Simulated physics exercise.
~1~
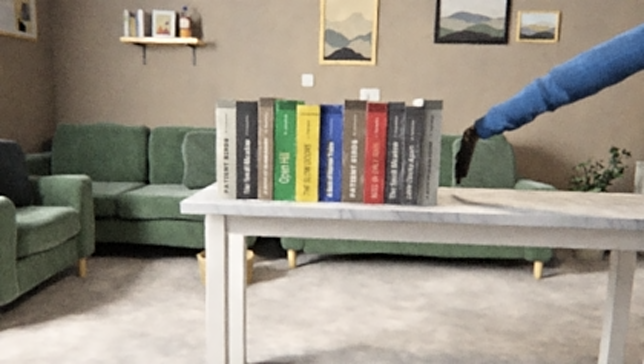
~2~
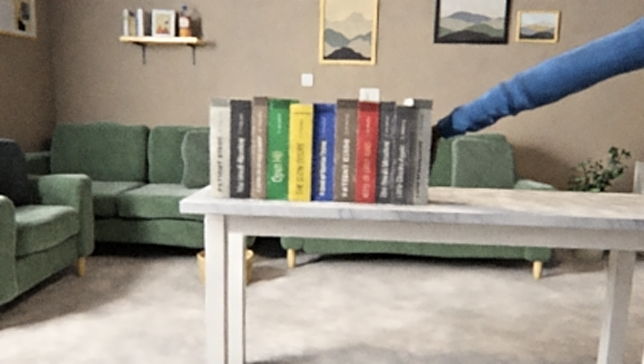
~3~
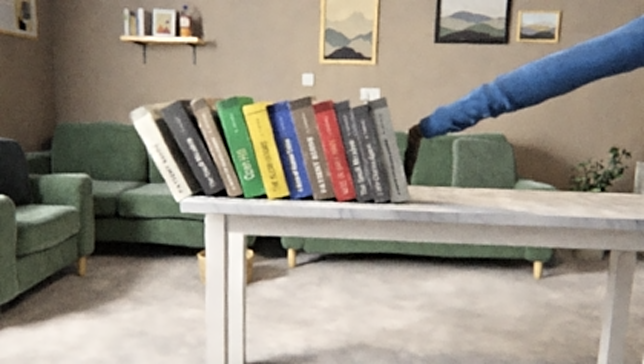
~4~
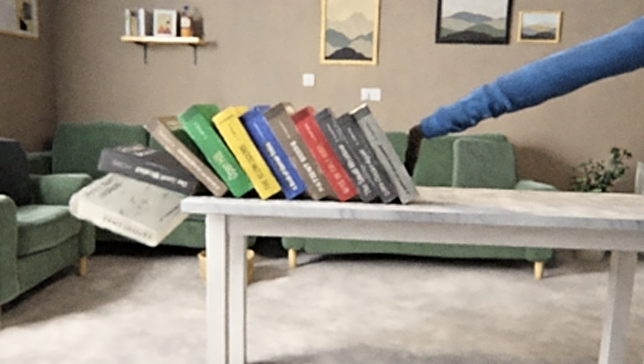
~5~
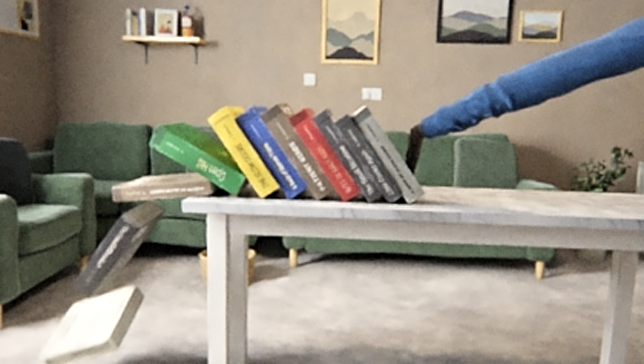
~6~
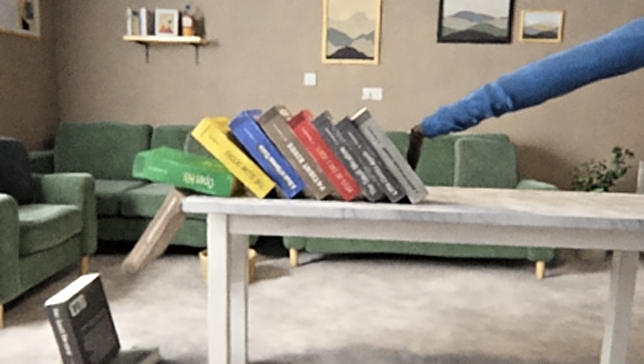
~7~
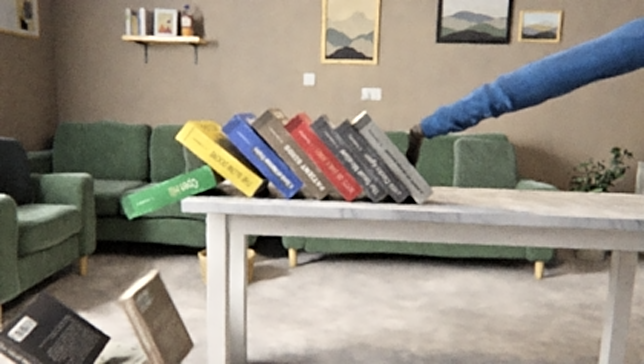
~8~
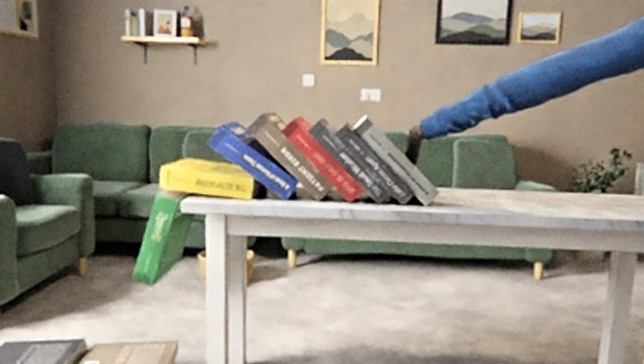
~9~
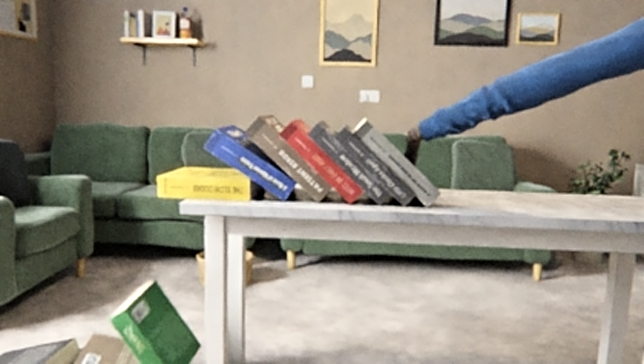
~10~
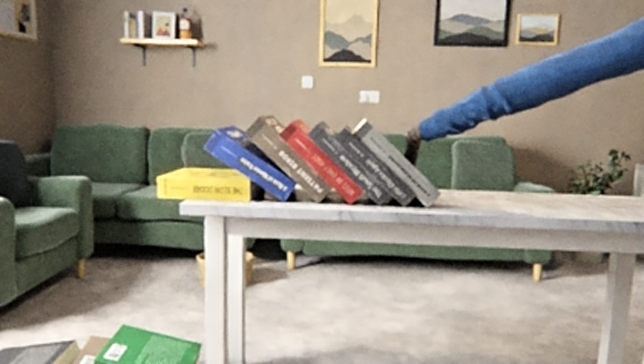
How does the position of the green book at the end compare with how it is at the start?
At the start the green book stands upright in the row on the table. At the end it lies on its side on the floor.
